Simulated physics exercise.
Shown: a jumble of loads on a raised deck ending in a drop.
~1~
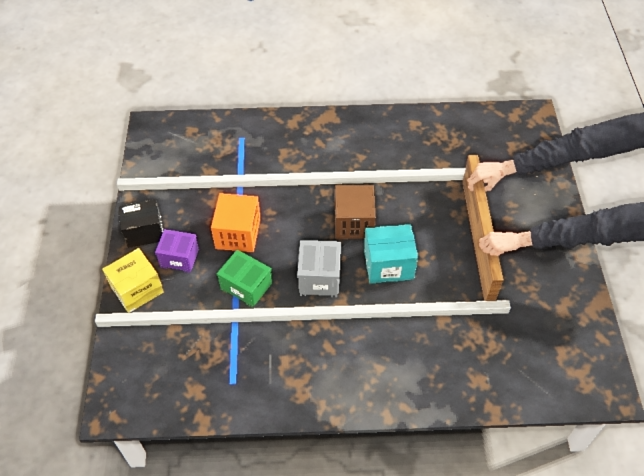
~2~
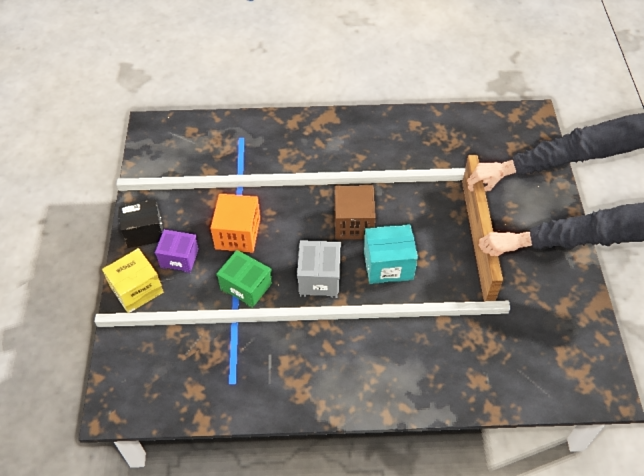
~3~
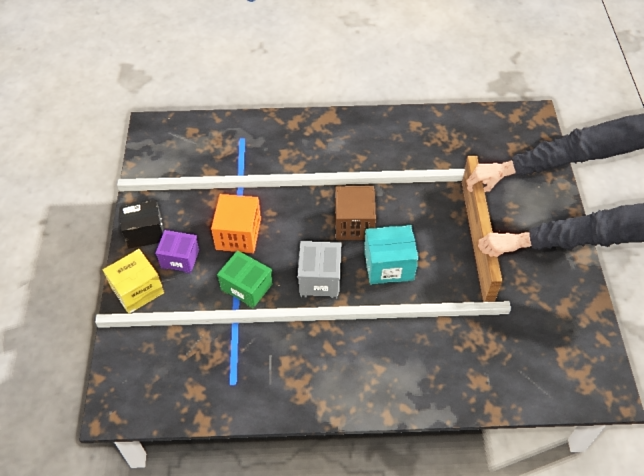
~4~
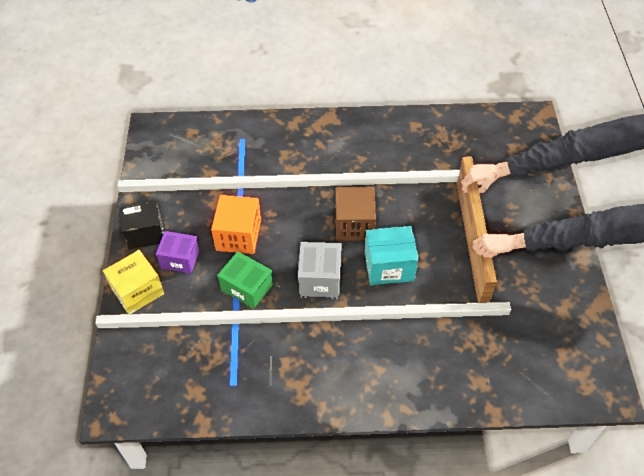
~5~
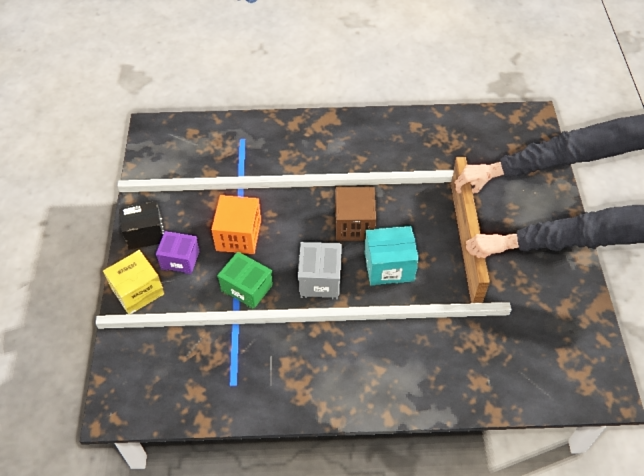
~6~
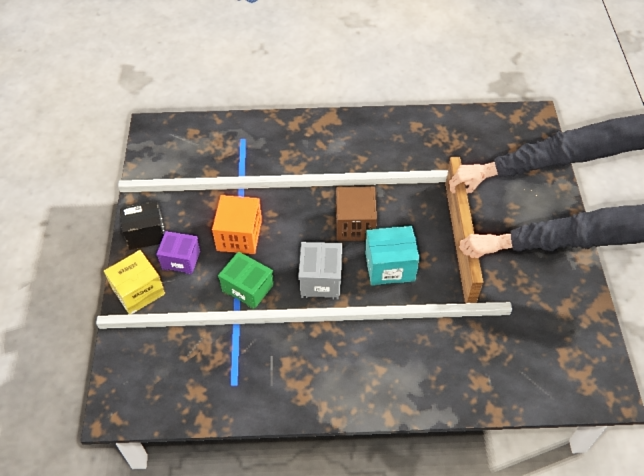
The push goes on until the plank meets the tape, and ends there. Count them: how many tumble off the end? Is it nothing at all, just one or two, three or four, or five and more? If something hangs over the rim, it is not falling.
It is just one or two.
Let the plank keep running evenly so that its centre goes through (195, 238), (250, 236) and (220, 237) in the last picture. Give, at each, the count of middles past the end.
Taking the three positions in turn, the counts come to 4, 1 and 1.
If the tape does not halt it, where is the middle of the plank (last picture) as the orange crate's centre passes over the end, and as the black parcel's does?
I reckon its middle sits around (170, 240) and then around (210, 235).
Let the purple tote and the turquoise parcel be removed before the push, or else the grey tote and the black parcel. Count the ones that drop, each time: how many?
First 0, second 0.
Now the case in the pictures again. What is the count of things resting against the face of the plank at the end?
2.
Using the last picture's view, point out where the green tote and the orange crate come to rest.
The green tote comes to rest close to (128, 296), while the orange crate rests close to (180, 226).
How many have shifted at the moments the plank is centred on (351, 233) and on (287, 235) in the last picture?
The count reaches 4 first and 7 second.
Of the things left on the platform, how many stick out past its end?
The total here is 0.
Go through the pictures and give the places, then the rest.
Yellow box (134, 281); black parcel (142, 224); purple tote (178, 251); plank (481, 227); tape (238, 247), in the first picture.
Black parcel (142, 224); orange crate (236, 223), in the second picture.
Purple tote (178, 252); plank (480, 228), in the third picture.
Yellow box (134, 282); grey tote (320, 271), in the fourth picture.
Black parcel (142, 226); turquoise parcel (391, 256), in the fifth picture.
Yellow box (135, 283); black parcel (143, 226); purple tote (179, 253); plank (463, 229); tape (239, 249), in the sixth picture.
A little later, none off yet; yellow box at rest near (135, 283); black parcel at rest near (143, 226); purple tote at rest near (179, 253).
Next, none off yet; yellow box shifted a little near (124, 283); black parcel at rest near (143, 226); purple tote shifted a little near (169, 251).
When it is over, the number that fall off is one or two; down, yellow box.
